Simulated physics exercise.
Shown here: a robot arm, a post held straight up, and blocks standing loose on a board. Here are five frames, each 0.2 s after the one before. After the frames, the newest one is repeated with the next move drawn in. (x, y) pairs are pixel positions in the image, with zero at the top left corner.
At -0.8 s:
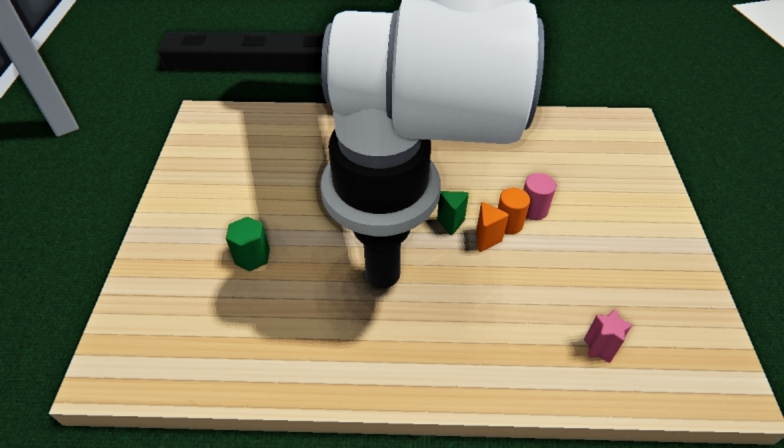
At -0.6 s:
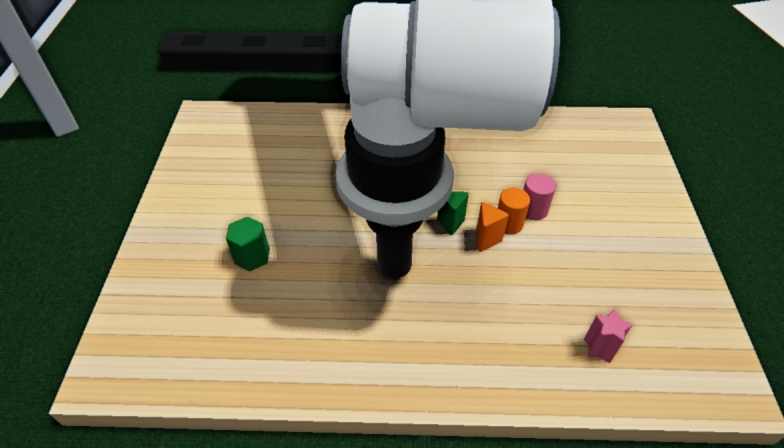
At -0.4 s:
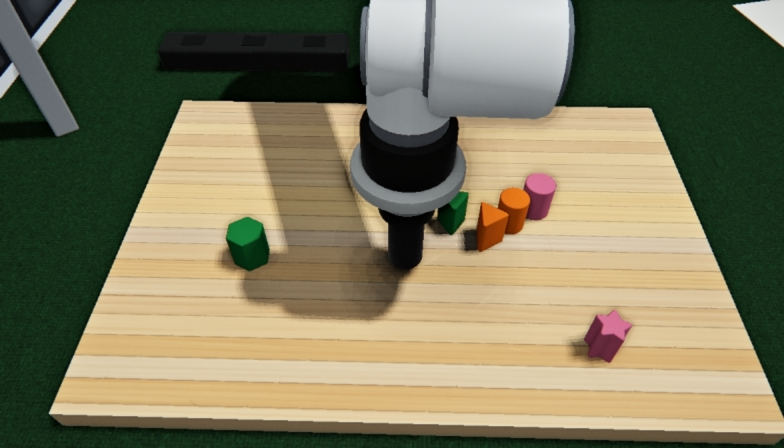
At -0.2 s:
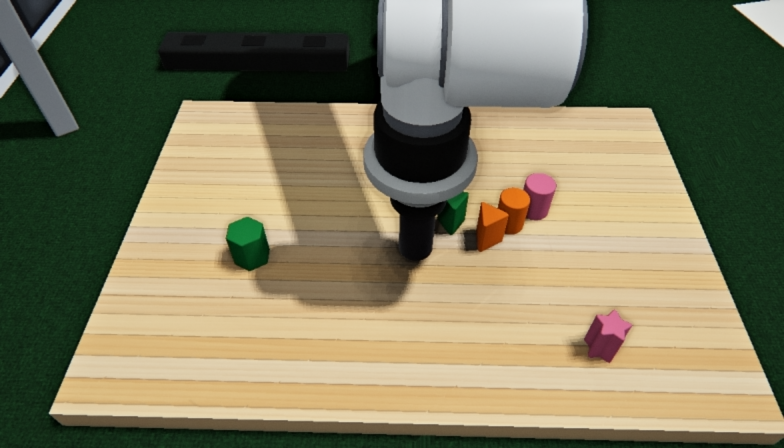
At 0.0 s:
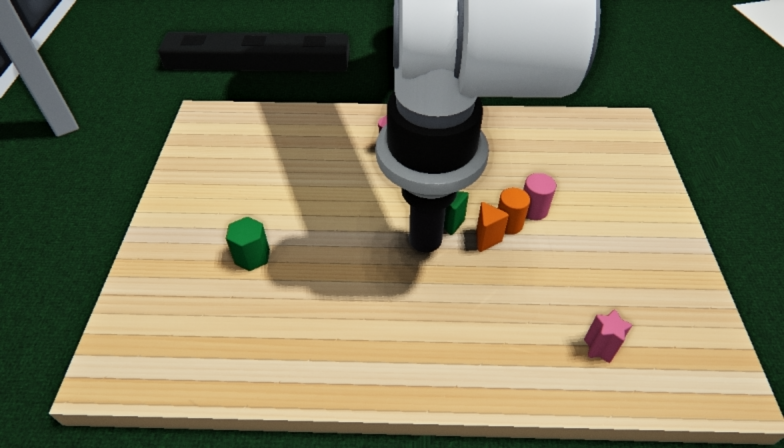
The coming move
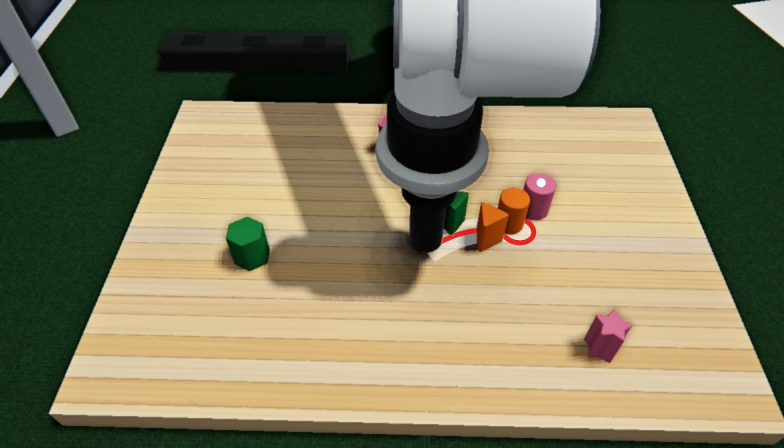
The clip opens on a white and black robot arm holding a dark post upright above a wooden board scattered with green, orange and pink blocks. The arm moves the post a short way right and toward the back, nearing the green three-sided block, while the visible blocks stay still.
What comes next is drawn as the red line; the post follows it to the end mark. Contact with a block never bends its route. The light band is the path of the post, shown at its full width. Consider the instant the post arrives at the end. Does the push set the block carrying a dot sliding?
Yes, I think so.
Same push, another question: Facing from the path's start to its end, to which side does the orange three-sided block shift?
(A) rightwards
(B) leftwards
My pick is A.
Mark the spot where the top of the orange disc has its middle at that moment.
Its top middle is near (554, 198).
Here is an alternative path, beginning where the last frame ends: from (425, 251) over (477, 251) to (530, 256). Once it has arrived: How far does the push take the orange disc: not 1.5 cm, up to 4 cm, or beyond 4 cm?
Shift: Under 1.5 cm.
Drawn move, from (425, 251) via (453, 236) and (484, 230), ending at (518, 230); the dot is on the pink disc.
What follows on the original path. One third of the way, post at (454, 226); green three-sided block at (460, 191), turned 45° anticlockwise.
Two thirds of the way, post at (487, 219); green three-sided block at (466, 186), turned 70° anticlockwise; orange three-sided block at (513, 218), turned 25° clockwise; orange disc at (521, 197).
At the end, post at (520, 219); green three-sided block at (466, 186), turned 70° anticlockwise; orange three-sided block at (530, 224), turned 80° clockwise; orange disc at (554, 198); pink disc at (556, 176).
